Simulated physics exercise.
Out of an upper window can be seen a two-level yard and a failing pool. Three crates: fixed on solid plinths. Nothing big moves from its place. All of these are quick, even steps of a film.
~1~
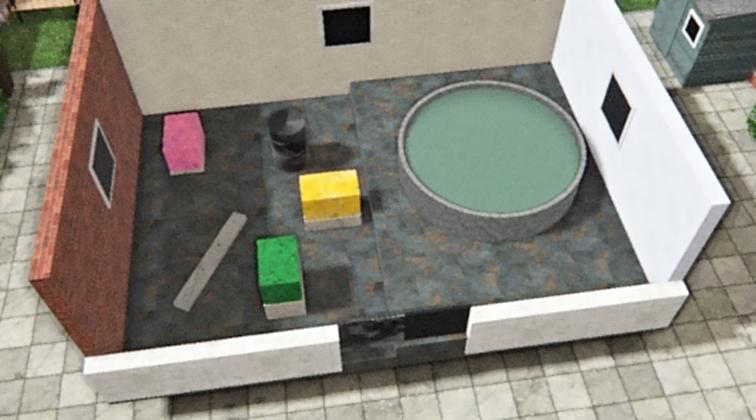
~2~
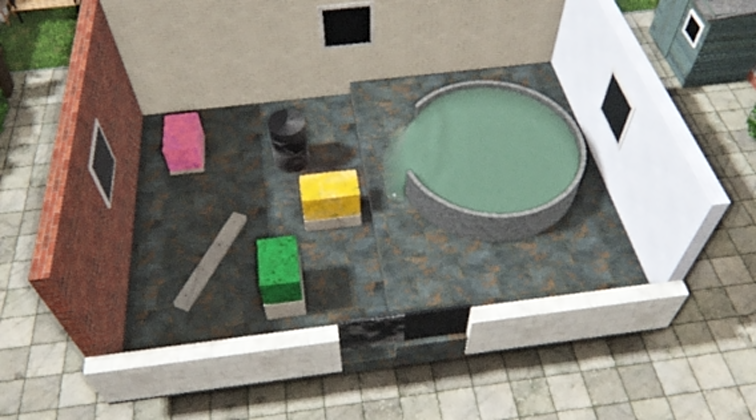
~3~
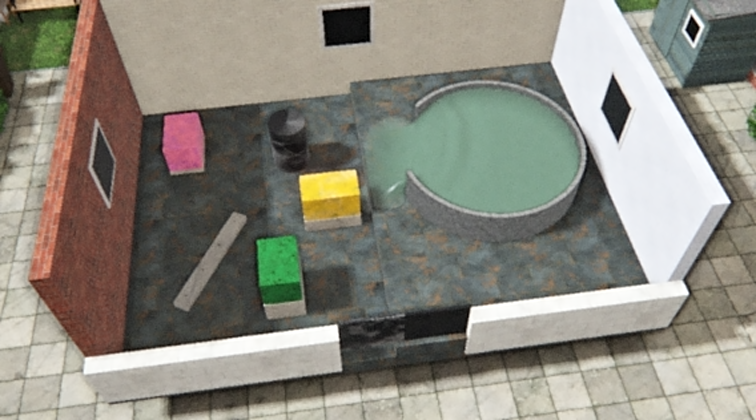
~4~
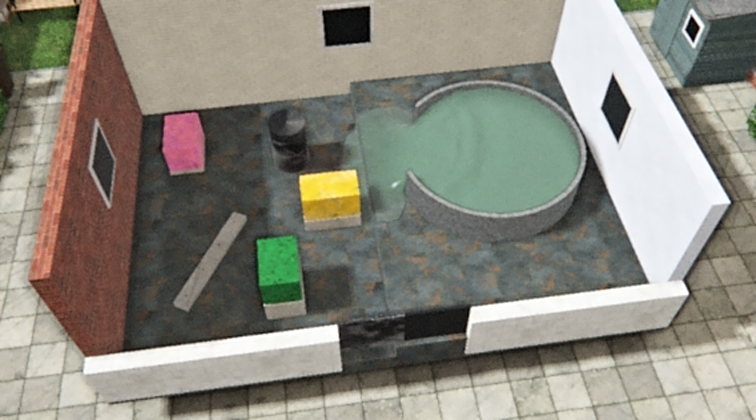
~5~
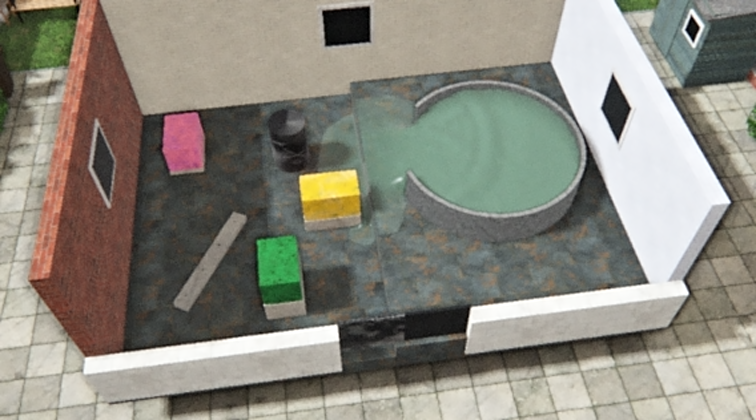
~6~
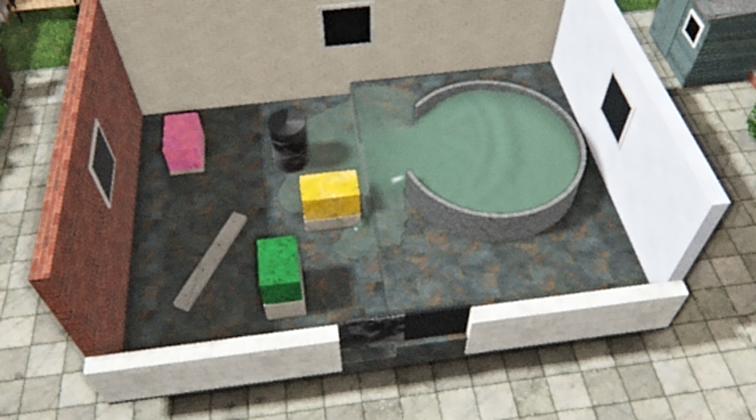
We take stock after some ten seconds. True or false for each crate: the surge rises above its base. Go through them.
Green crate: False; pink crate: True; yellow crate: True.
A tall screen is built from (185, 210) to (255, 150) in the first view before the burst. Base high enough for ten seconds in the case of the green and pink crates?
The way I see it, the green one is never reached, and the pink one is inundated.
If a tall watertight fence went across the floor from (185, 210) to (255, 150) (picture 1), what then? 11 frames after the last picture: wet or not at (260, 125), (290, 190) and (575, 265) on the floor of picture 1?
In that order: Covered, under water, free of water.
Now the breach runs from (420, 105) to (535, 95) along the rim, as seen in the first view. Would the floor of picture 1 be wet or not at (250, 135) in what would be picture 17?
I'd say it's soaked there.
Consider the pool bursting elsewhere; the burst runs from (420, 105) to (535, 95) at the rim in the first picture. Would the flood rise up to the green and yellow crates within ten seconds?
In short: Green crate stays untouched; yellow crate stays untouched.
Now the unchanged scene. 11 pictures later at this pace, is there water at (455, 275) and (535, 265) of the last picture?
Taking the two points in turn, the first is spared and the second is spared.
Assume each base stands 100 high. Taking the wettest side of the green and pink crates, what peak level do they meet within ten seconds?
The first comes to 60 per cent and the second to 380 per cent.
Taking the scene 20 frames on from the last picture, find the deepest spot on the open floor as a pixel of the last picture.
Roughly at (143, 126).
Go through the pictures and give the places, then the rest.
Still water in the pool at (491, 147), in the first picture.
Water pours out at (402, 154) and has run to (404, 200), in the second picture.
The front is at (380, 205), out from the gap at (402, 156), in the third picture.
The front is at (369, 113), out from the gap at (402, 157), in the fourth picture.
The front is at (335, 126), out from the gap at (402, 157), in the fifth picture.
Water pours out at (402, 156) and has run to (306, 124), in the sixth picture.
A moment on, water covers 30 % of the floor; the green crate water round its plinth, the pink crate water round its plinth, the yellow crate water round its plinth.
Next, water covers 45 % of the floor; the green crate water round its plinth, the pink crate water round its plinth, the yellow crate water round its plinth.
Then, water covers 60 % of the floor; the green crate water round its plinth, the pink crate water round its plinth, the yellow crate water round its plinth.
Later, water covers 60 % of the floor; the green crate water round its plinth, the pink crate water round its plinth, the yellow crate water round its plinth.
In the end, water covers 65 % of the floor; the green crate stayed above the water, the pink crate was topped, the yellow crate was topped.
